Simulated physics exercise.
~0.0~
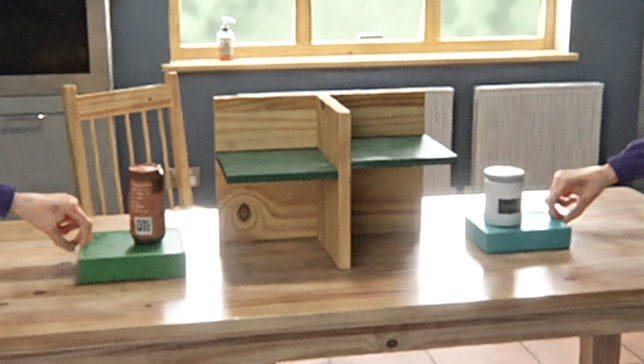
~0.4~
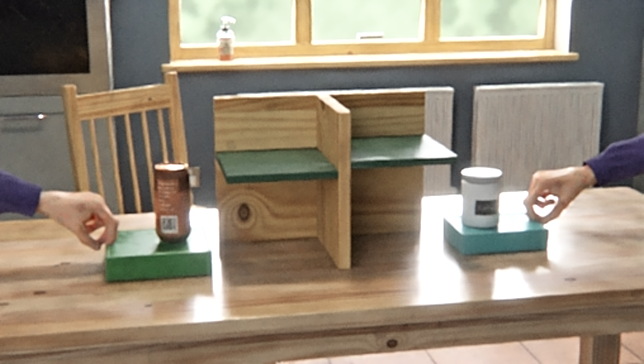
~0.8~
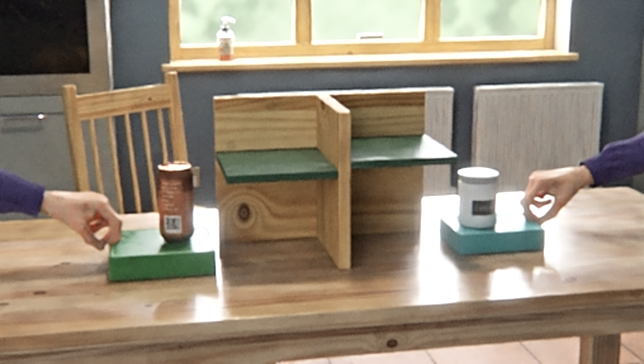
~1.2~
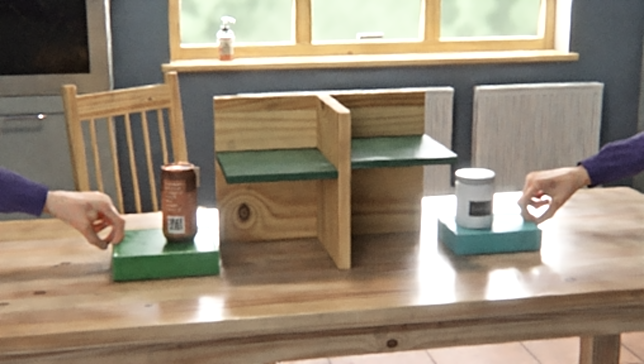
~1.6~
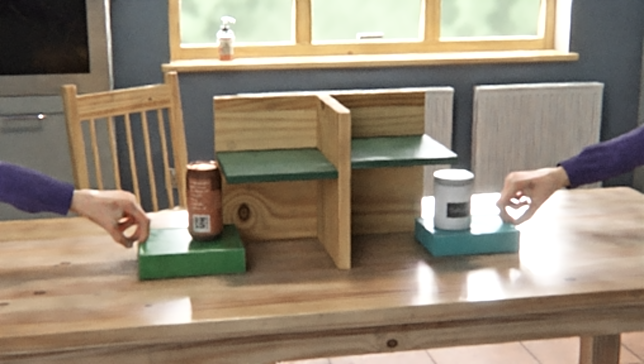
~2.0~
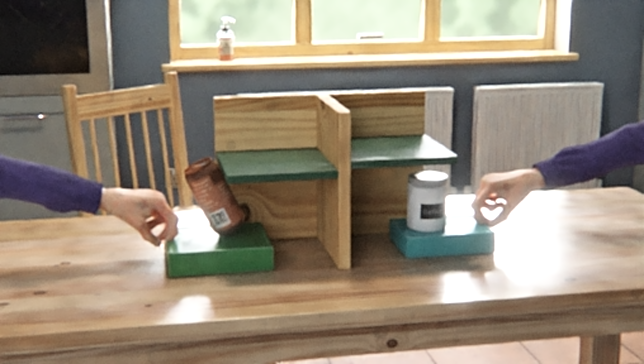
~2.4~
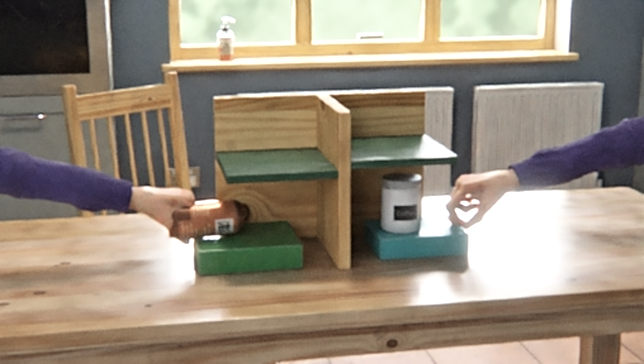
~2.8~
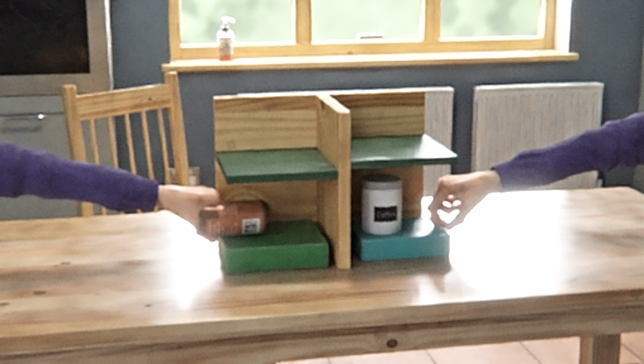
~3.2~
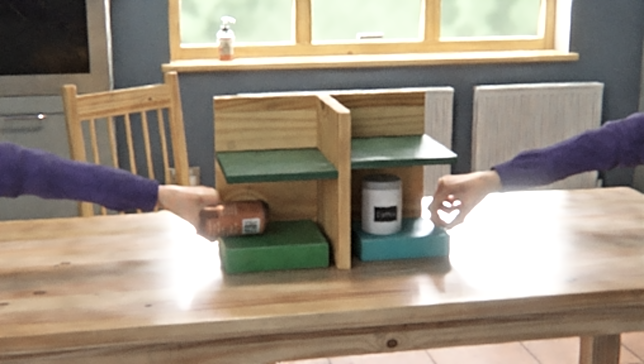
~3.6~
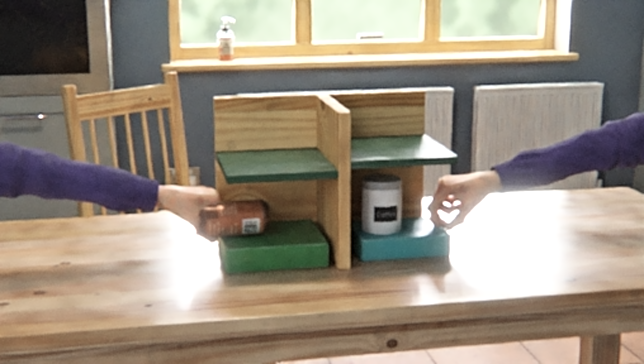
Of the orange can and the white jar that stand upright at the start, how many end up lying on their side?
One of them does. The orange can ends on its side, while the white jar is still upright.
